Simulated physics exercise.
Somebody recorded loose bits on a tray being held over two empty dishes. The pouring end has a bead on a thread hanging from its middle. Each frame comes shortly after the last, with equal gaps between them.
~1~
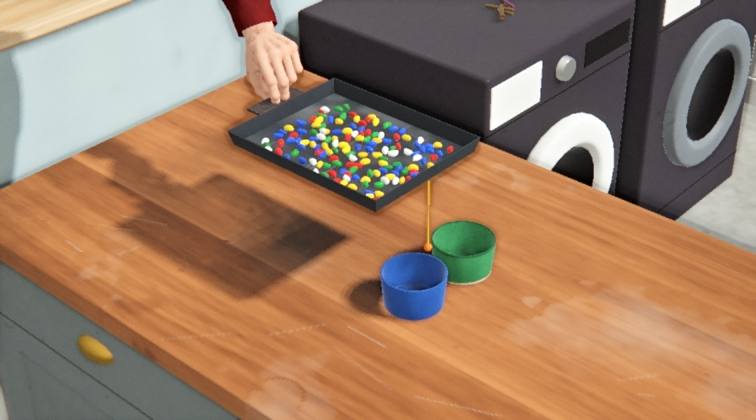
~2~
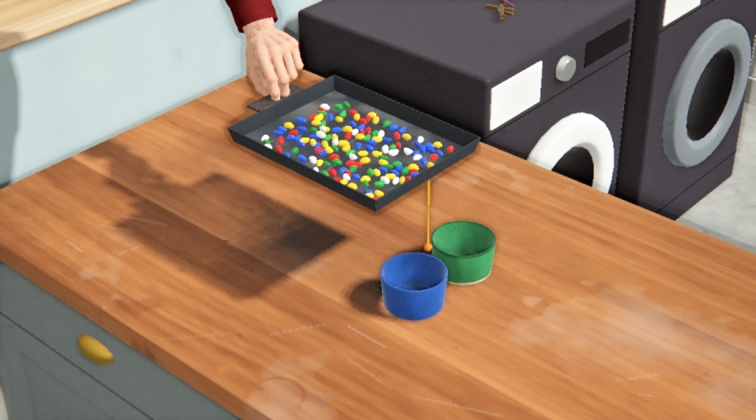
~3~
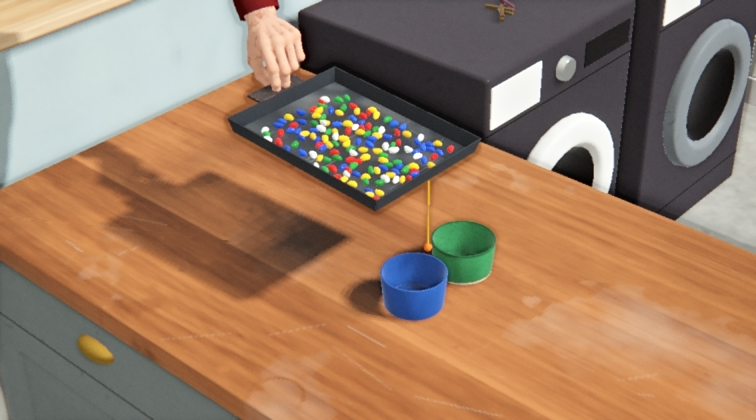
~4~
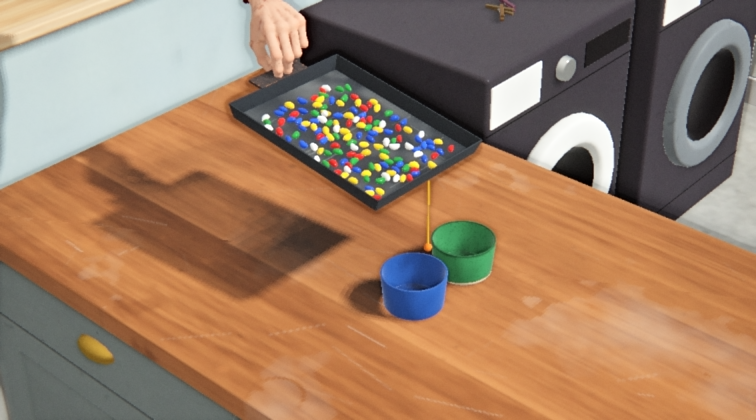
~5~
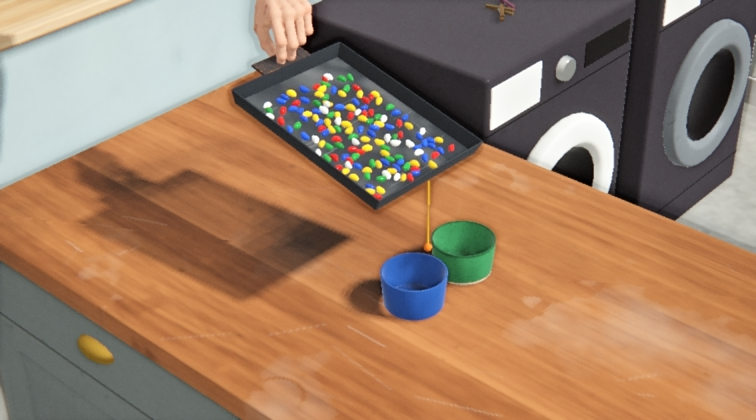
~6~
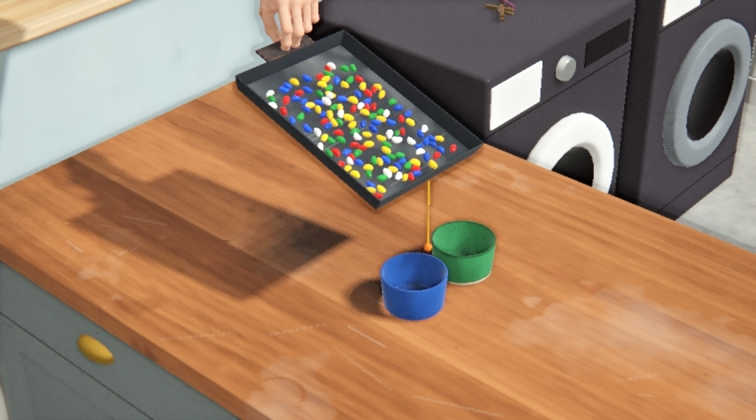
On a wooden counter near two dark laundry machines, a hand slowly raised the far end of a black tray of colorful jelly beans, tilting it toward a blue dish and a green one.
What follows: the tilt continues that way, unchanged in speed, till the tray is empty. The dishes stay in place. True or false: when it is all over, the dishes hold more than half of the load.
False.
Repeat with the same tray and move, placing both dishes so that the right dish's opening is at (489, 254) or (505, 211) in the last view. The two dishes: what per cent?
Around 70 and then 20 per cent.
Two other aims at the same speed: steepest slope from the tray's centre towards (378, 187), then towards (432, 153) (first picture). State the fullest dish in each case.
Well, the one to the left comes out on top first, then the one to the right.
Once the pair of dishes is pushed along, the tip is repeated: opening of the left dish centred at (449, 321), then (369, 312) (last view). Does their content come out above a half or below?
Result, first setup: A minority share; second setup: A minority share.
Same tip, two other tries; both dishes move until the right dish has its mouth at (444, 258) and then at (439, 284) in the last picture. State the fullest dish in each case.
Well, the first go goes to the rightmost dish, and the second to the rightmost dish.
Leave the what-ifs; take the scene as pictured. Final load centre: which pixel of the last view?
Somewhere around (476, 298) in the final view.
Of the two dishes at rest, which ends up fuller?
Note: Fuller is the one placed right.
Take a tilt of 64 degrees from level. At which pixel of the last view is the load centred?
Close to (428, 164).
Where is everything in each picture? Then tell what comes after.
Corners of the pouring end at (375, 197) and (474, 137), level; middle of the load at (358, 147), jelly beans; left dish at (439, 298); right dish at (488, 263); bead on its thread at (428, 247), in the first frame.
Corners of the pouring end at (376, 197) and (475, 138), level; middle of the load at (358, 146), in the second frame.
Corners of the pouring end at (376, 197) and (475, 138), tipped barely, level across its low end; middle of the load at (358, 142), in the third frame.
Corners of the pouring end at (378, 197) and (477, 139), tipped a little, level across its low end; middle of the load at (359, 135), in the fourth frame.
Corners of the pouring end at (379, 197) and (478, 141), tipped a little, level across its low end; middle of the load at (360, 129), in the fifth frame.
Corners of the pouring end at (380, 197) and (478, 142), tipped clearly, level across its low end; middle of the load at (363, 124); left dish at (439, 298); right dish at (488, 263), in the sixth frame.
Soon after the last picture, tray tipped steeply; nearly all on the tray; a stray few in the air.
A little later, tray tipped past a quarter turn; about two thirds on the tray; a stray few in the left dish; a small part in the right dish; a small part outside both; a small part in the air.
Later still, tray tipped past a quarter turn; a stray few in the left dish; about a quarter in the right dish; about two thirds outside both.
At rest, tray tipped past a quarter turn; a stray few in the left dish; about a quarter in the right dish; about two thirds outside both.
